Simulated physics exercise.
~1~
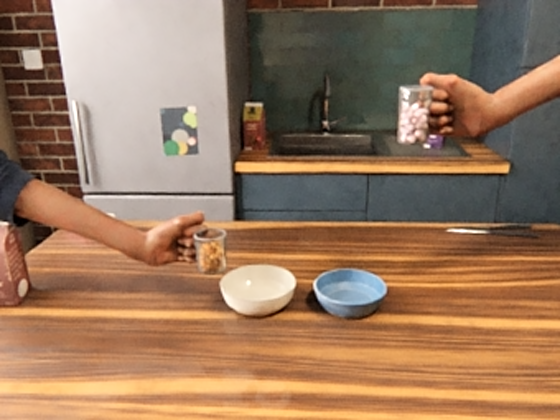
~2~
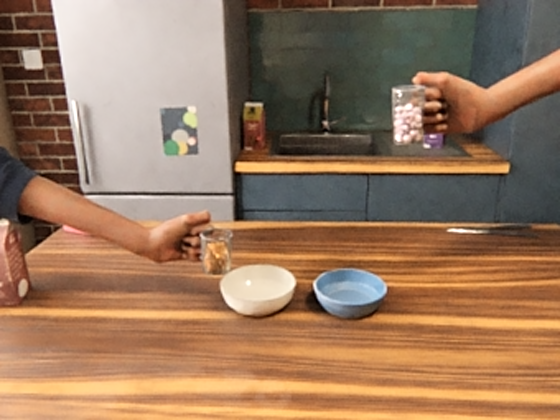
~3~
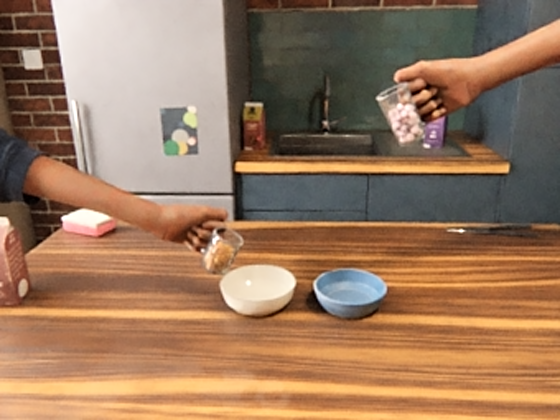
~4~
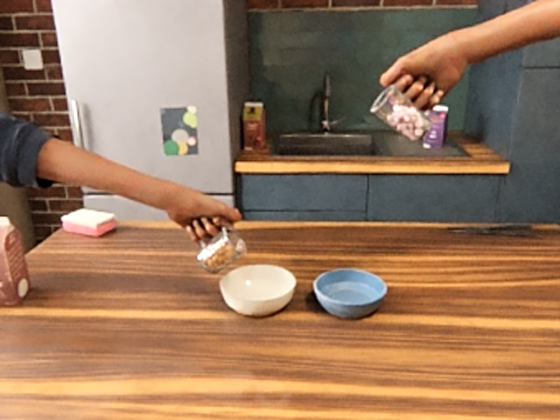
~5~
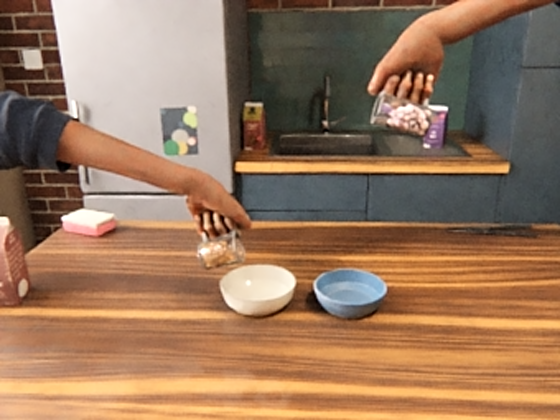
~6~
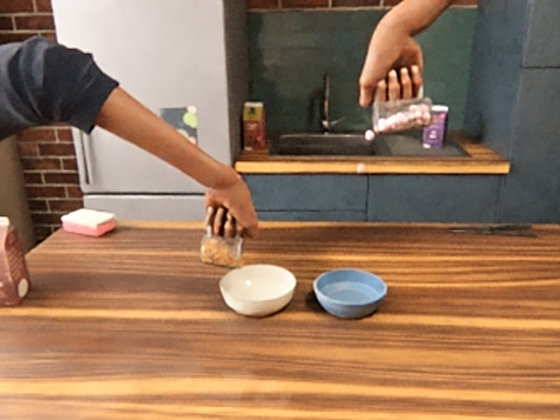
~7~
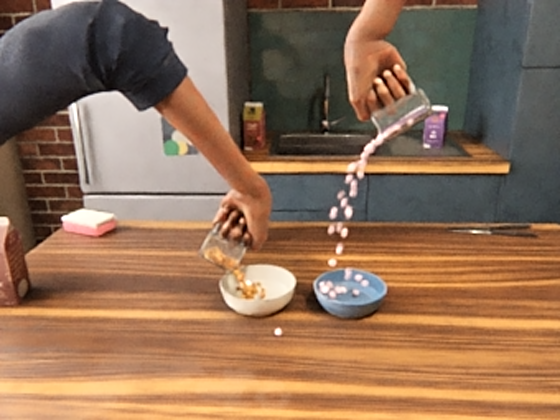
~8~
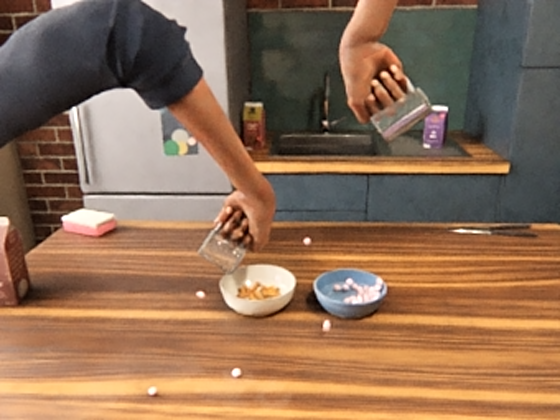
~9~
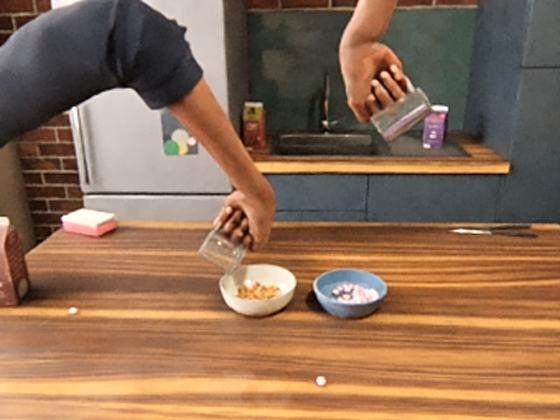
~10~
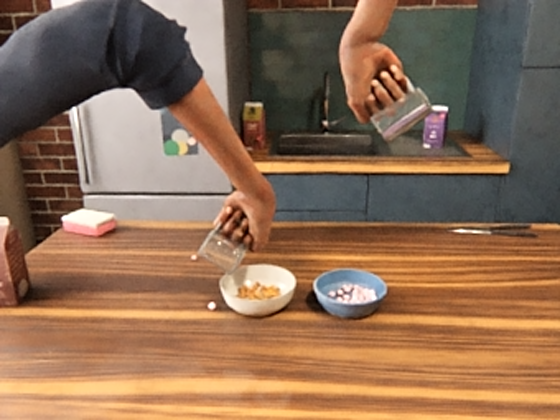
On a striped wooden kitchen counter, a cream bowl and a blue bowl sit side by side while two hands hold clear cups above them, the right one much higher. The left cup contains orange-brown pieces and the right one pale pink pieces. Both hands tilt their cups gradually onto their sides, then turn them over. The orange-brown pieces drop into the cream bowl as the pink ones stream down toward the blue bowl, some bouncing away across the counter. Finally, the emptied cups stay upturned, the cream bowl holding its pieces and the blue bowl most of the pink ones, with a stray piece left on the wood.
